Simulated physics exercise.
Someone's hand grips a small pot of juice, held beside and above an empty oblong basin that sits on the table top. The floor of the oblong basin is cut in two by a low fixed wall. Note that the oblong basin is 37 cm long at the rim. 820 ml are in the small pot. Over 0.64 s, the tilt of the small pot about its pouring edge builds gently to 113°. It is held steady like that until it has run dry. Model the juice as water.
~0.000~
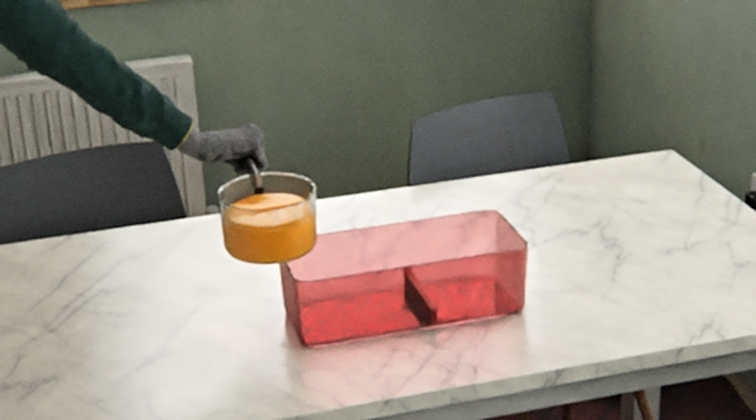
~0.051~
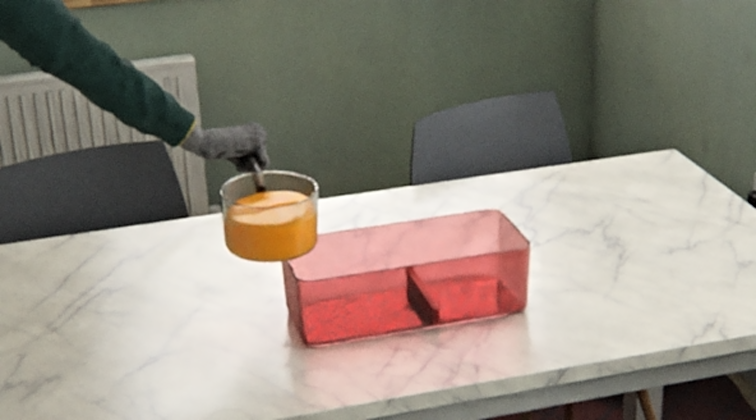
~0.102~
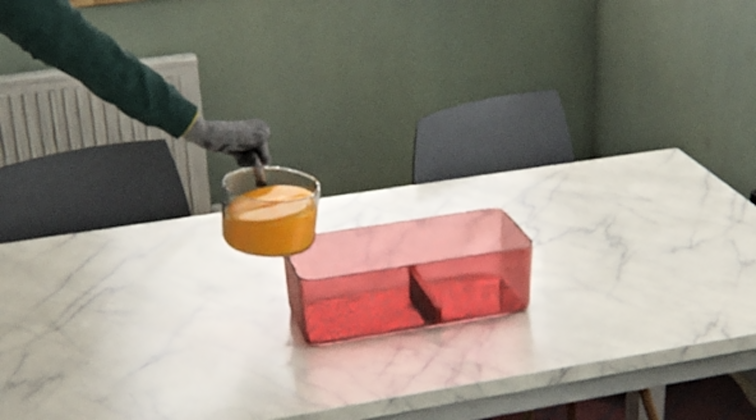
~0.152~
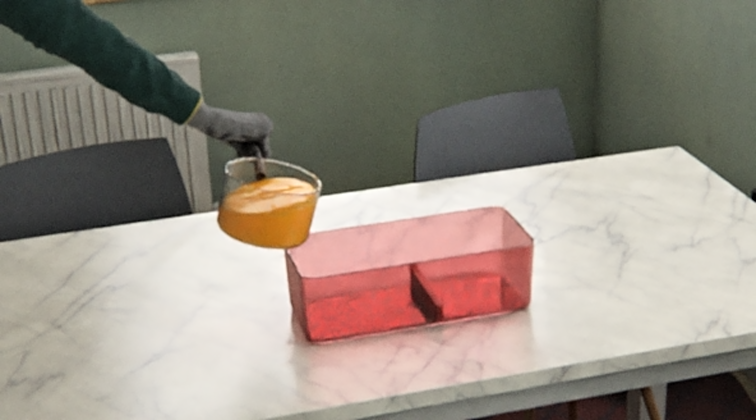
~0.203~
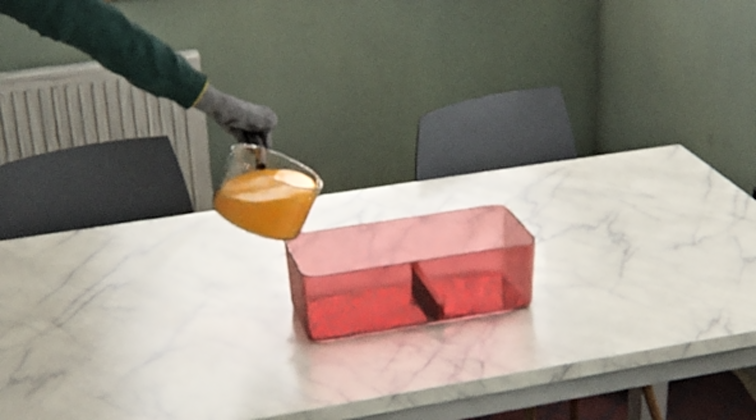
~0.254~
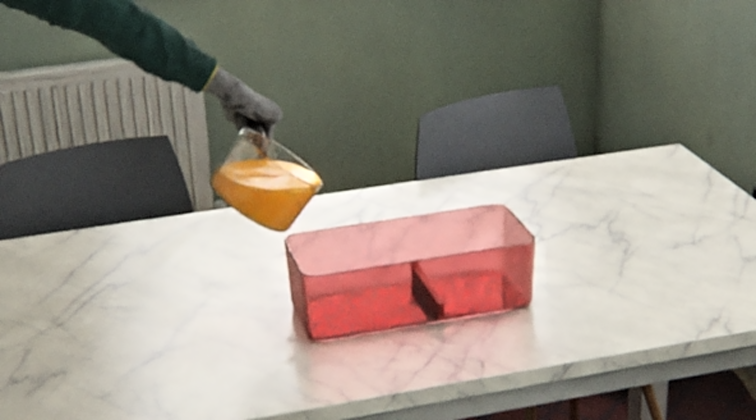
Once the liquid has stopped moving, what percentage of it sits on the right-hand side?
About 23 per cent.
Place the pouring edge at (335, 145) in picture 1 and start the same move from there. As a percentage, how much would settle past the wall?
Result then: Approx. 50 %.
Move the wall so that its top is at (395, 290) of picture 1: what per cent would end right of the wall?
With the wall placed like that, close to 50 per cent.
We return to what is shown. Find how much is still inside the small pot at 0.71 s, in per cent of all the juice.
3 in a hundred, give or take.
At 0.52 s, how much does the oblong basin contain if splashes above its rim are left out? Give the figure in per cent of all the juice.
About 4 per cent.
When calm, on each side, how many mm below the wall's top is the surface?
12 mm left, 22 mm right.
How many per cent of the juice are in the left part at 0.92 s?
Reading: Approx. 64 per cent.
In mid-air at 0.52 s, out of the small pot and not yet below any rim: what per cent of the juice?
About 48 per cent.
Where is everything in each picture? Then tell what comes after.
Tilt 0°; pouring edge (313, 186); surface from (223, 216) to (312, 203); the oblong basin's rim runs from (286, 263) to (513, 228); the wall's top is at (420, 289), in the first picture.
Tilt 2°; pouring edge (316, 185); surface from (224, 215) to (314, 201), in the second picture.
Tilt 7°; pouring edge (318, 184); surface from (224, 213) to (315, 195), in the third picture.
Tilt 15°; pouring edge (319, 183); surface from (221, 205) to (315, 188), in the fourth picture.
Tilt 26°; pouring edge (320, 181); surface from (218, 191) to (316, 180), in the fifth picture.
Tilt 39°; pouring edge (319, 181); surface from (215, 172) to (318, 174), in the sixth picture.
After 0.52 s the tilt is 103° and 48 per cent is still to pour, 4 is left of the wall and 0 right of it.
After 0.71 s the tilt is 113° and 3 per cent is still to pour, 67 is left of the wall and 12 right of it.
After 0.92 s the tilt is 113° and 0 per cent is still to pour, 64 is left of the wall and 15 right of it.
After 1.14 s the tilt is 113° and 0 per cent is still to pour, 73 is left of the wall and 17 right of it.
In the end 68 per cent lies left of the wall, 23 right of it and 9 outside.
